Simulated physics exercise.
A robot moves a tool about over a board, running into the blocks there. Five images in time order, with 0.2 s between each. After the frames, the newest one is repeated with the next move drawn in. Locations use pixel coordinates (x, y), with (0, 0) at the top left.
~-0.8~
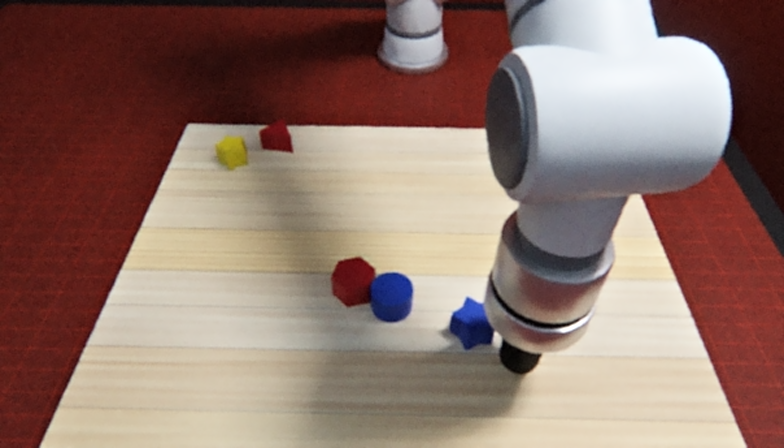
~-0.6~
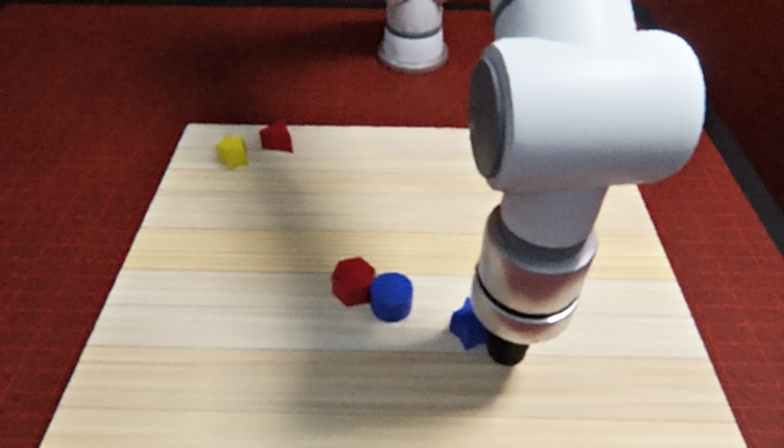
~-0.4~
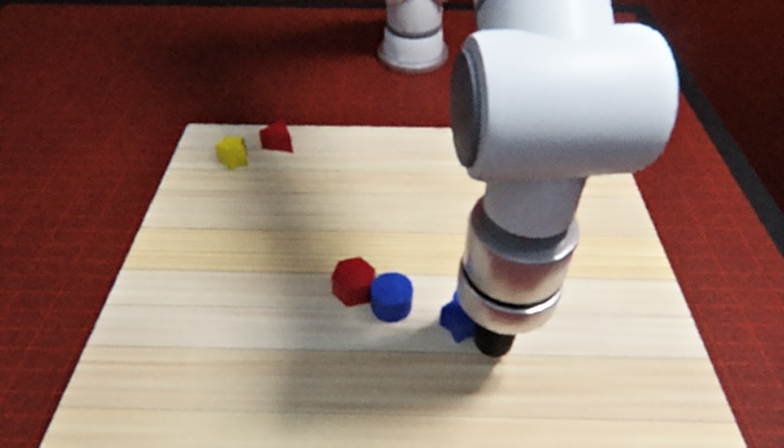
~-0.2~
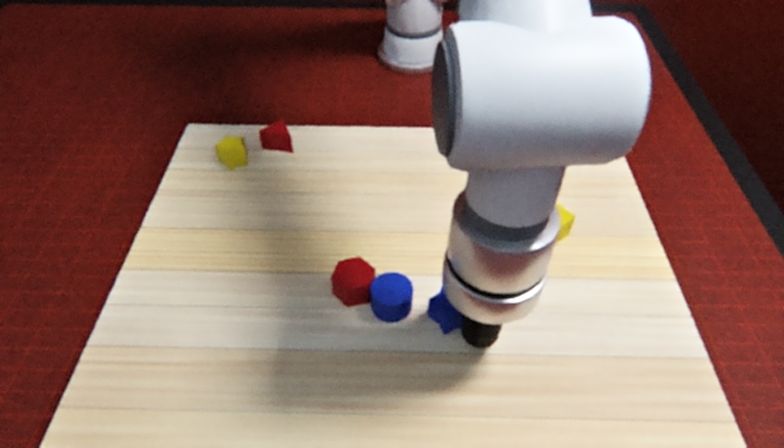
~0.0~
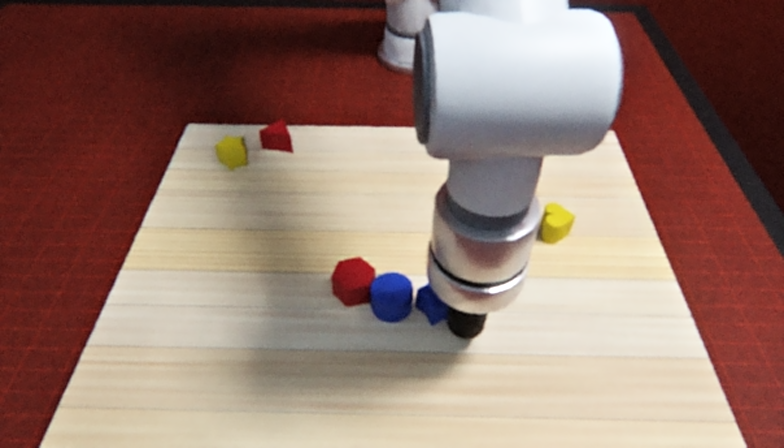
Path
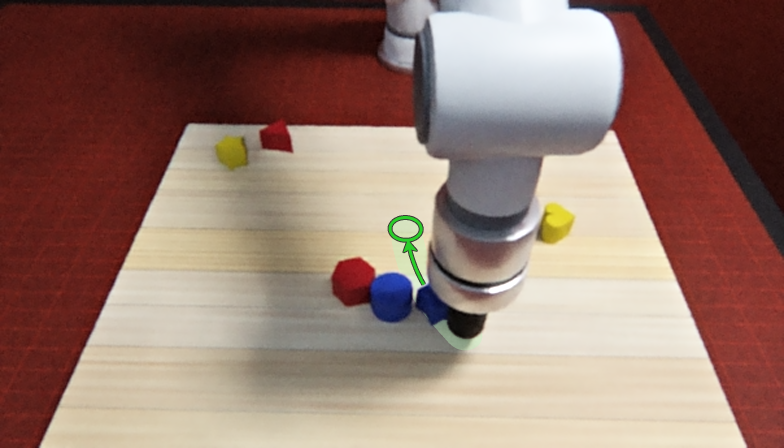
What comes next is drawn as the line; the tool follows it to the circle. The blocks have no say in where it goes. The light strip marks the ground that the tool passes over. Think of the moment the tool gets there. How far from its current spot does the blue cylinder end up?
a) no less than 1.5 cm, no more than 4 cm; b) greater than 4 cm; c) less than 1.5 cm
c (less than 1.5 cm)
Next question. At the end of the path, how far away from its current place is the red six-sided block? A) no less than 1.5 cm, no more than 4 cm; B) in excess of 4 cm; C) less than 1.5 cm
That would be C.
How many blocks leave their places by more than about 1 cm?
Blocks that move over 1 cm: One.
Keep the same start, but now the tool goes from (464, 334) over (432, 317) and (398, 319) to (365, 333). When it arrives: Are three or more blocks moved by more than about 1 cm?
Yes
Drawn move, from (464, 334) through (421, 280) to (406, 229).
The first path, step by step. One third of the way, tool (433, 287); blue cylinder (388, 286); blue star block (416, 258), turned 15° anticlockwise.
Two thirds of the way, tool (414, 252); blue cylinder (388, 286); blue star block (396, 225), turned 15° anticlockwise.
At the end, tool (406, 218); red six-sided block still; blue cylinder (388, 286); blue star block (381, 199), turned 40° anticlockwise.
